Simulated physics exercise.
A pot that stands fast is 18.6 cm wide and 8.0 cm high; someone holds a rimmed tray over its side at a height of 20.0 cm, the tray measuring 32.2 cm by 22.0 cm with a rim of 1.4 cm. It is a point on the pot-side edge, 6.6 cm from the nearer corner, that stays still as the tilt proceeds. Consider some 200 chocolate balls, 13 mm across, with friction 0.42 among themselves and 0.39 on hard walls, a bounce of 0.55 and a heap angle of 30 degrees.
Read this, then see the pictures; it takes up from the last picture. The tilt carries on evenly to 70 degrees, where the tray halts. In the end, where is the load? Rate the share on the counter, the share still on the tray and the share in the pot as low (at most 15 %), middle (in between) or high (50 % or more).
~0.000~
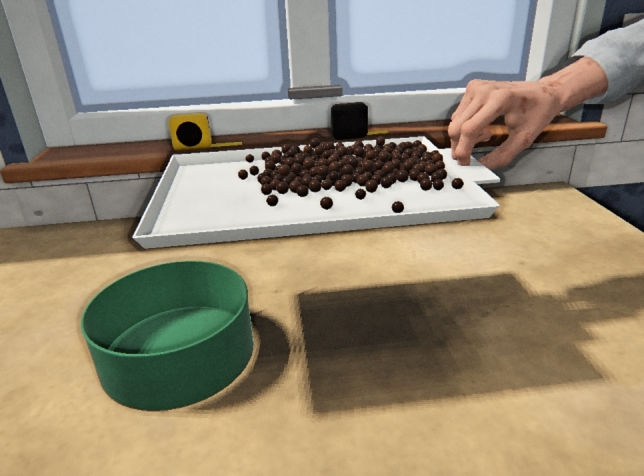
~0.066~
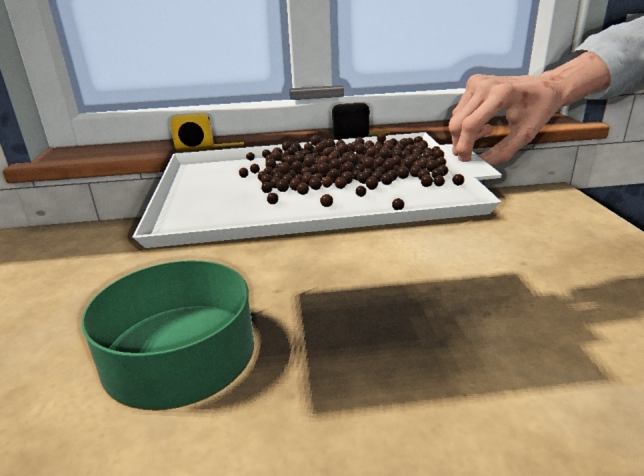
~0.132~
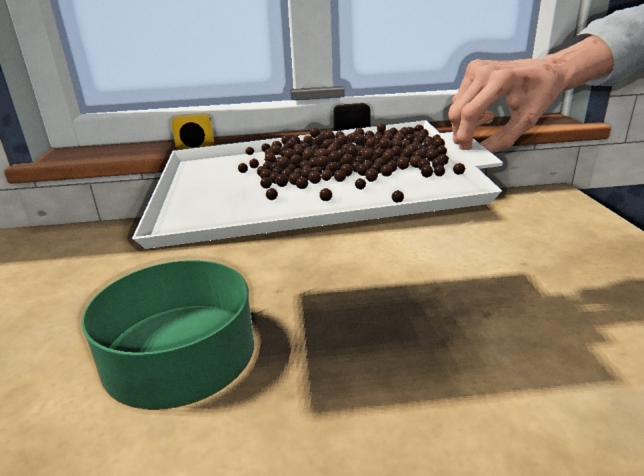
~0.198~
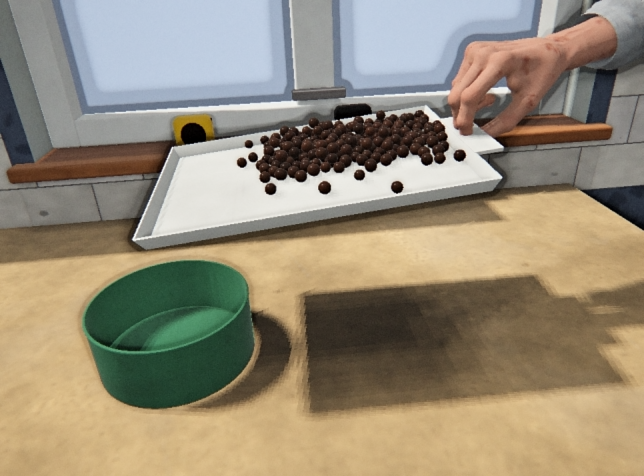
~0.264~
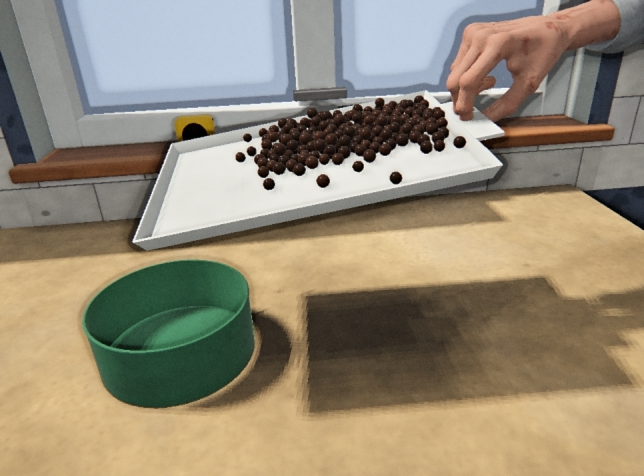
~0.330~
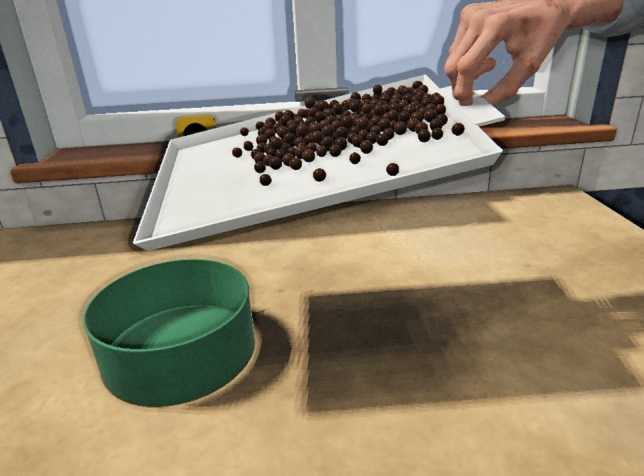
Counter - high; left on the tray - low; pot - middle.
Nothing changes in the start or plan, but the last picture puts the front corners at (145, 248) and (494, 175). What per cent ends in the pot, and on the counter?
Pot 10; counter 90.
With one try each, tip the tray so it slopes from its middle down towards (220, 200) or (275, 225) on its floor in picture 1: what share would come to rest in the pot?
Approximately 70 percent, then 10 percent.
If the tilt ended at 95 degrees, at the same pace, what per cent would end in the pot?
Near 35 %, then.
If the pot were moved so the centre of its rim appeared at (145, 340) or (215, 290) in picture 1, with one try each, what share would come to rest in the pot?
First try around 90 %, second around 0 %.
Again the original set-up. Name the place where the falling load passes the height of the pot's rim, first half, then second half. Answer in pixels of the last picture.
I'd mark about (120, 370) for the first half and about (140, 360) for the second.
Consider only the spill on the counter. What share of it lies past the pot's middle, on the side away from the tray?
I reckon around 70 per cent.
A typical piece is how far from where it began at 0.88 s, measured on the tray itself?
It has moved some 19 cm from its start.
Then, at 0.88 s, tilt 40 degrees; the tray holds 85 %, the pot 0 %.
Then, at 1.24 s, tilt 58 degrees; the tray holds 45 %, the pot 15 %.
After 1.70 s, tilt 70 degrees; the tray holds 5 %, the pot 30 %.
In the end, at 3.0 s, counter 70 %, tray 0 %, pot 30 %.
